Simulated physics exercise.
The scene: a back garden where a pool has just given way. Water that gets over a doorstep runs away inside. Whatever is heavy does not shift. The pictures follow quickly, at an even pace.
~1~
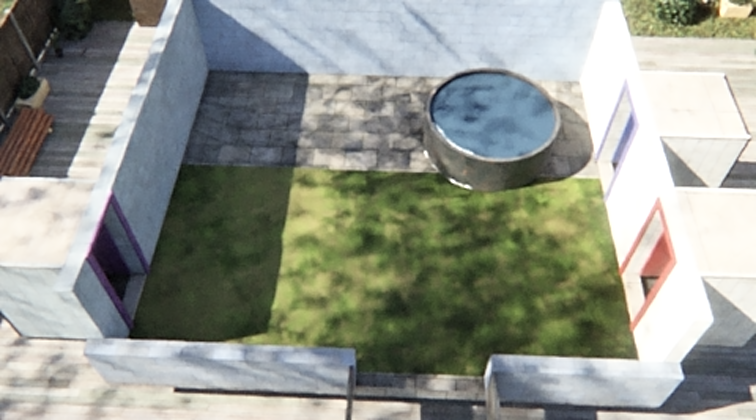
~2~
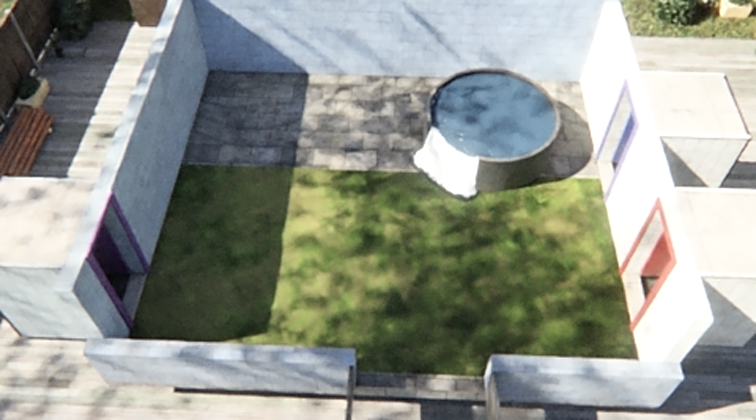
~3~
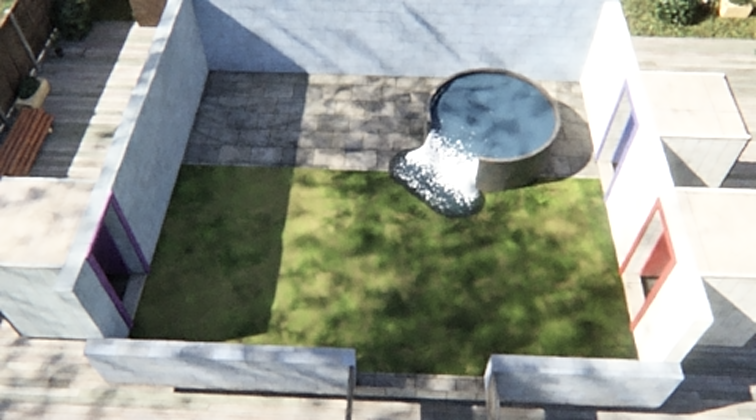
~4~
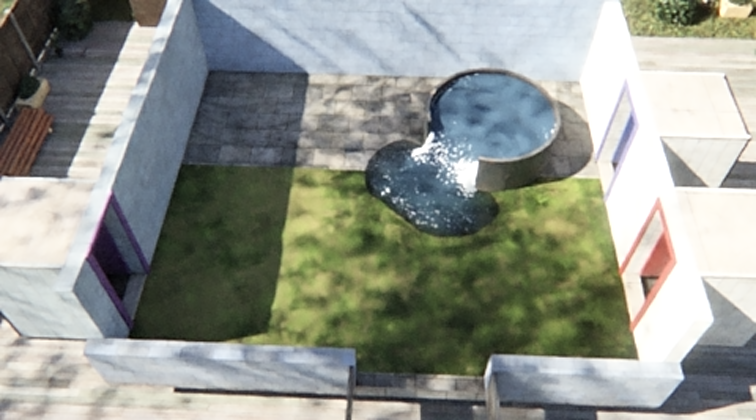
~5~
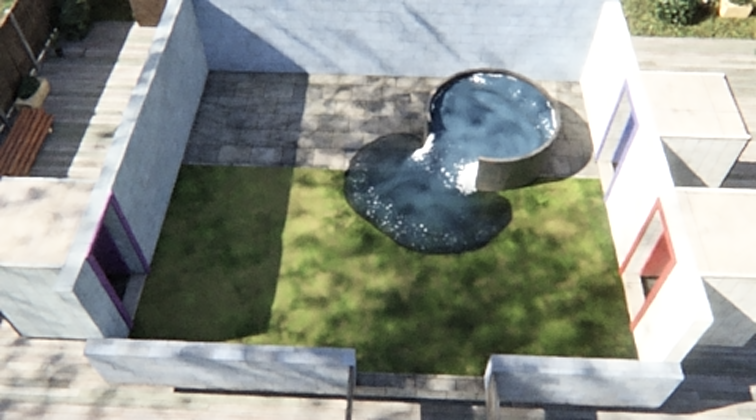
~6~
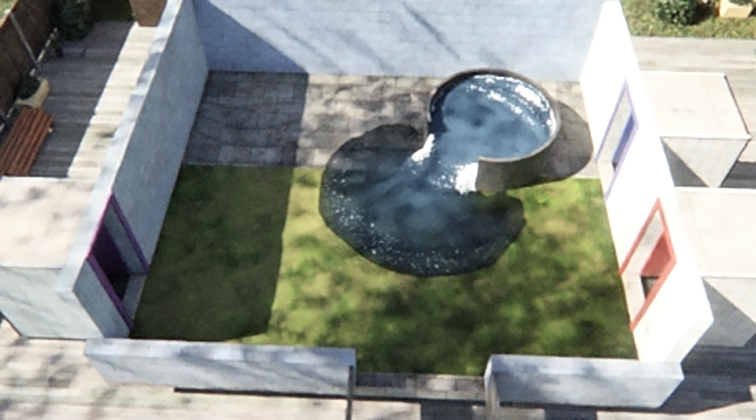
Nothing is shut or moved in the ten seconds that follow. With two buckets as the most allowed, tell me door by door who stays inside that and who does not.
Here it is: The blue door stays inside it; the red door stays inside it; the purple door does not.
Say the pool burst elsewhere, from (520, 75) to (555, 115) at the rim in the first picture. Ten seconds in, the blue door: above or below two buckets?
Blue: Exceeds it.
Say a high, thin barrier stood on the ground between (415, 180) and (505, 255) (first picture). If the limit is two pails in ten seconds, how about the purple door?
One by one, what I find is that purple does not reach the mark.
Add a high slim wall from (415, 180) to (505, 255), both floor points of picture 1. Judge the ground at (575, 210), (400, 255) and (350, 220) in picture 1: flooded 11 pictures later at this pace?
Listed order: Swamped, spared, swamped.
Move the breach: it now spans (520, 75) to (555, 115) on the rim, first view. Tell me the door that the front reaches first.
The one in blue, I reckon.
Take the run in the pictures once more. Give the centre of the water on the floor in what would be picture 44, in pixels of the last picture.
It is around (350, 219).
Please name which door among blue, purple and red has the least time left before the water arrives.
The purple door.
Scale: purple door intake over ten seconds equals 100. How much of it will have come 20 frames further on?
Near 0 %, I'd say.
A moment on, water covers 25 % of the floor; the blue door not reached, the red door not reached, the purple door not reached.
Next, water covers 40 % of the floor; the blue door not reached, the red door not reached, the purple door not reached.
Then, water covers 65 % of the floor; the blue door not reached, the red door not reached, the purple door wet at the sill, nothing in.
Later, water covers 75 % of the floor; the blue door not reached, the red door not reached, the purple door over two buckets in.
In the end, water covers 90 % of the floor; the blue door not reached, the red door wet at the sill, nothing in, the purple door over two buckets in.
